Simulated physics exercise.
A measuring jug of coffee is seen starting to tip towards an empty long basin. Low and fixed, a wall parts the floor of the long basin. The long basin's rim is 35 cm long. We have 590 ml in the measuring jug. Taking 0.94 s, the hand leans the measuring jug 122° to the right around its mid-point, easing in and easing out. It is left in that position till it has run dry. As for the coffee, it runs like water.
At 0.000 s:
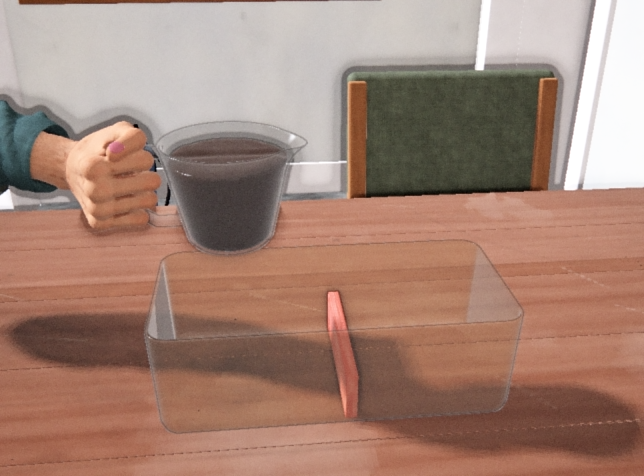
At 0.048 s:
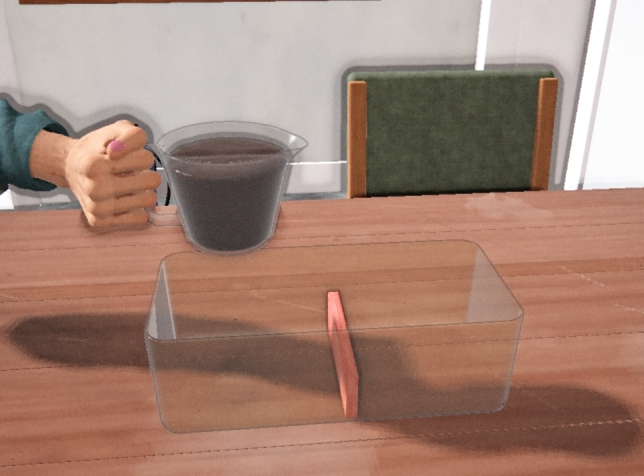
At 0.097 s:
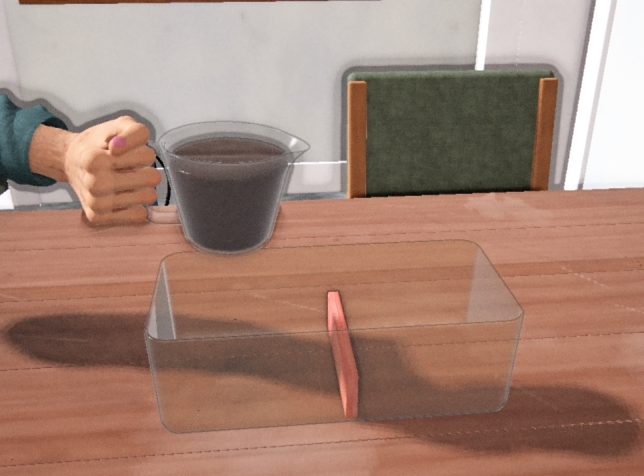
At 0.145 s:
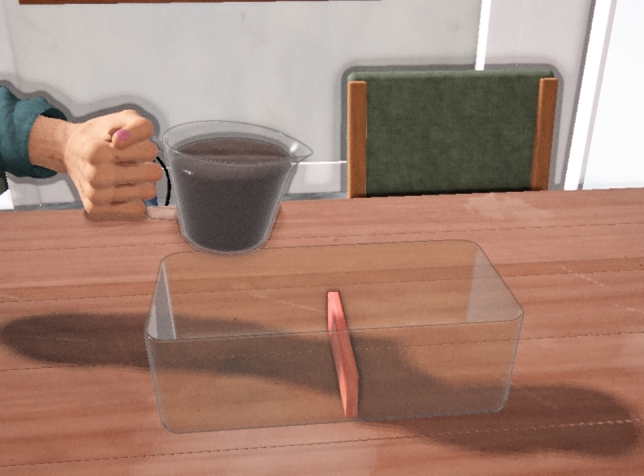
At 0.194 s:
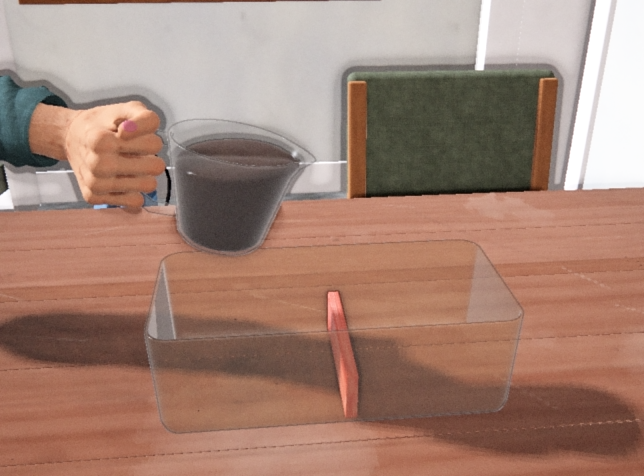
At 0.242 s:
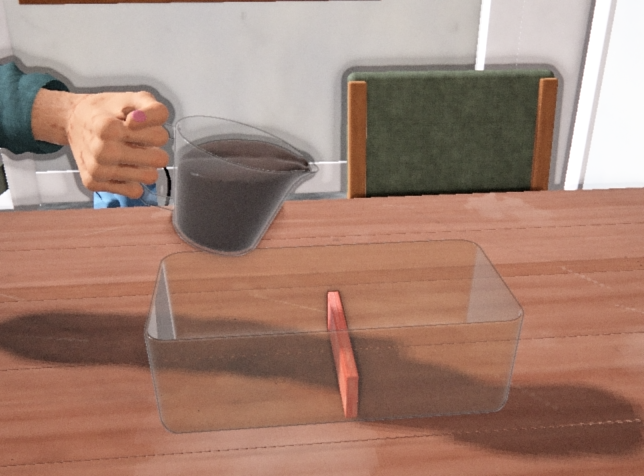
A clear measuring jug of dark liquid slowly leaning right beside a clenched hand, behind an empty transparent basin with a red divider.
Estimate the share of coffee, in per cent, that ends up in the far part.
About 51 per cent.
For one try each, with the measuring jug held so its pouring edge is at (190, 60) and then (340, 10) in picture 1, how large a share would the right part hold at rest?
Roughly 5 per cent the first time and 85 per cent the second.
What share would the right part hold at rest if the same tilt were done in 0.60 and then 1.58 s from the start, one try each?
Some 35 and 70 per cent, in that order.
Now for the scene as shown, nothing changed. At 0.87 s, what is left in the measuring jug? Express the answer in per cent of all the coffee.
About 1 per cent.
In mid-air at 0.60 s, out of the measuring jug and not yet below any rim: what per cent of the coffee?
22 %.
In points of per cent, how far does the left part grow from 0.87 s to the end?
Roughly 2 in a hundred.
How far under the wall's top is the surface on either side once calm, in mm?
About 42 mm left, about 40 mm right.
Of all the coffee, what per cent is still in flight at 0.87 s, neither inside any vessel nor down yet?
Near 2 per cent, I'd say.
By 0.60 s the tilt is 87° and 44 per cent is still to pour, 2 is left of the wall and 31 right of it.
By 0.87 s the tilt is 120° and 1 per cent is still to pour, 46 is left of the wall and 51 right of it.
By 1.14 s the tilt is 122° and 0 per cent is still to pour, 48 is left of the wall and 51 right of it.
By 1.44 s the tilt is 122° and 0 per cent is still to pour, 48 is left of the wall and 51 right of it.
At rest 48 per cent lies left of the wall, 51 right of it and 1 outside.
